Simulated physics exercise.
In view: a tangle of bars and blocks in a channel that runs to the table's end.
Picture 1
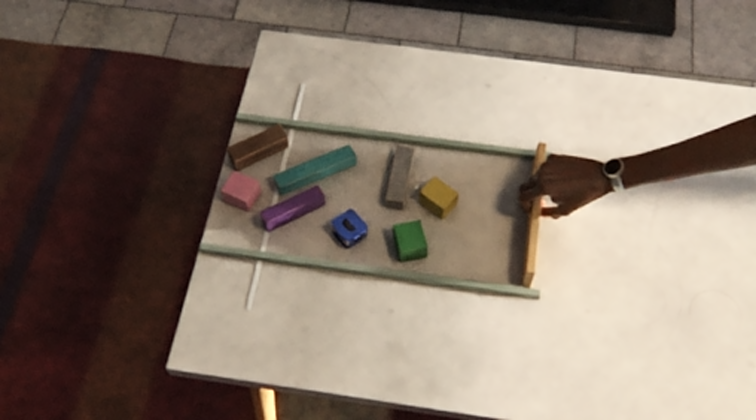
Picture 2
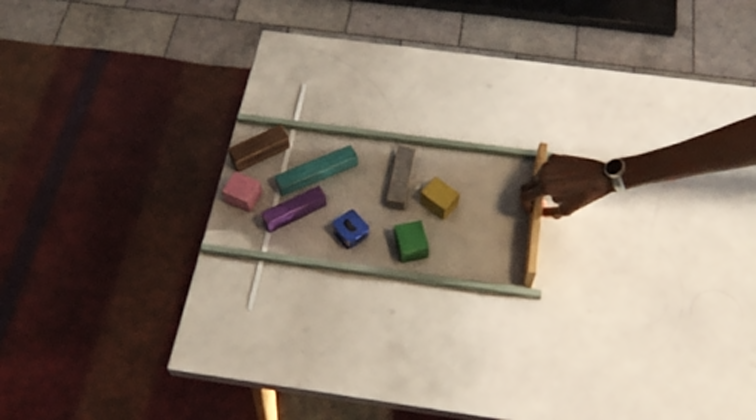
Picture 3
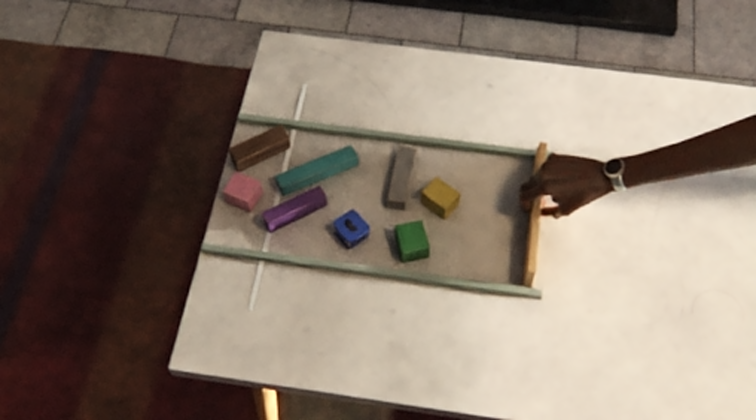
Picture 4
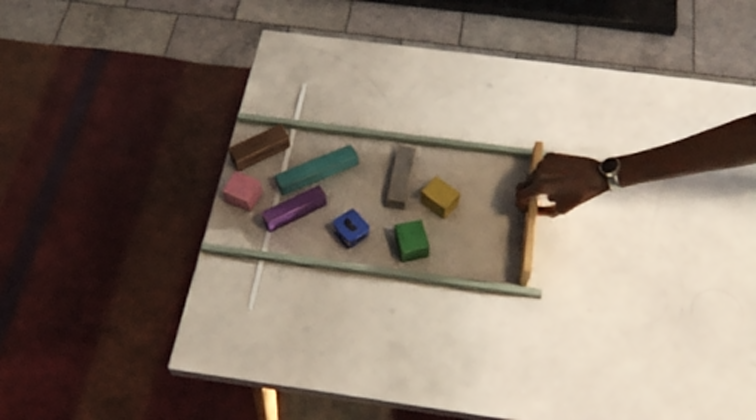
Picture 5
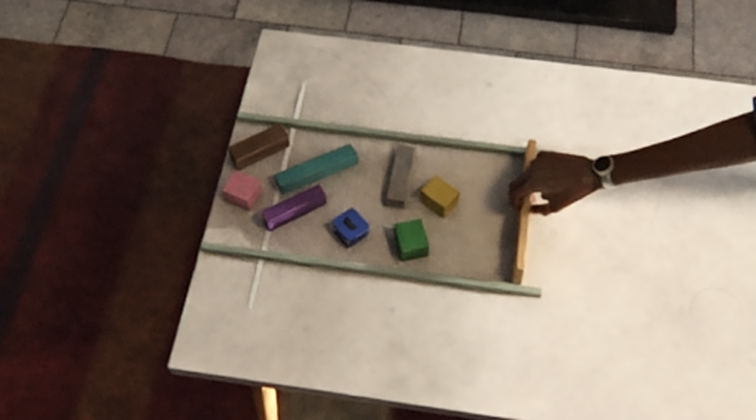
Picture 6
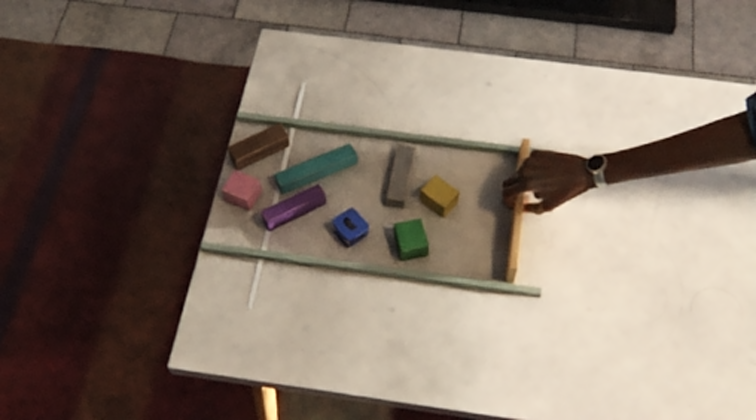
A wooden board held upright by a hand wearing a watch stays nearly still, then slides slightly left between two pale green rails, while the colored bars and blocks spread across the channel remain in place.
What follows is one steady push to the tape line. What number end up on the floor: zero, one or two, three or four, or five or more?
In the end the number that fall off is one or two.
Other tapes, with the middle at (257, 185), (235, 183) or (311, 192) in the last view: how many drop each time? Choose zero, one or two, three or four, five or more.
Taking them in turn, 5 or more; 5 or more; none at all.
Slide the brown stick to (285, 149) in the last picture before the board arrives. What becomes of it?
From there it is kept.
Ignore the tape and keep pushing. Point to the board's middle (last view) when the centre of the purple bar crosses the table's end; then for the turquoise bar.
About (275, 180), and (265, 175) for the other.
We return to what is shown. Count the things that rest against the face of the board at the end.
It touches 3.
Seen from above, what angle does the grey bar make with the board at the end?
Roughly 35° out of line.
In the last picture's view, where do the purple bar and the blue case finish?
About (214, 199), and the other about (223, 217).
Soon after, none off yet; pink block at rest near (242, 190); brown stick at rest near (259, 146); purple bar at rest near (294, 207).
After that, none off yet; pink block at rest near (242, 190); brown stick at rest near (259, 146); purple bar displaced a little near (283, 207).
In the end, the number that fall off is one or two; gone, pink block.
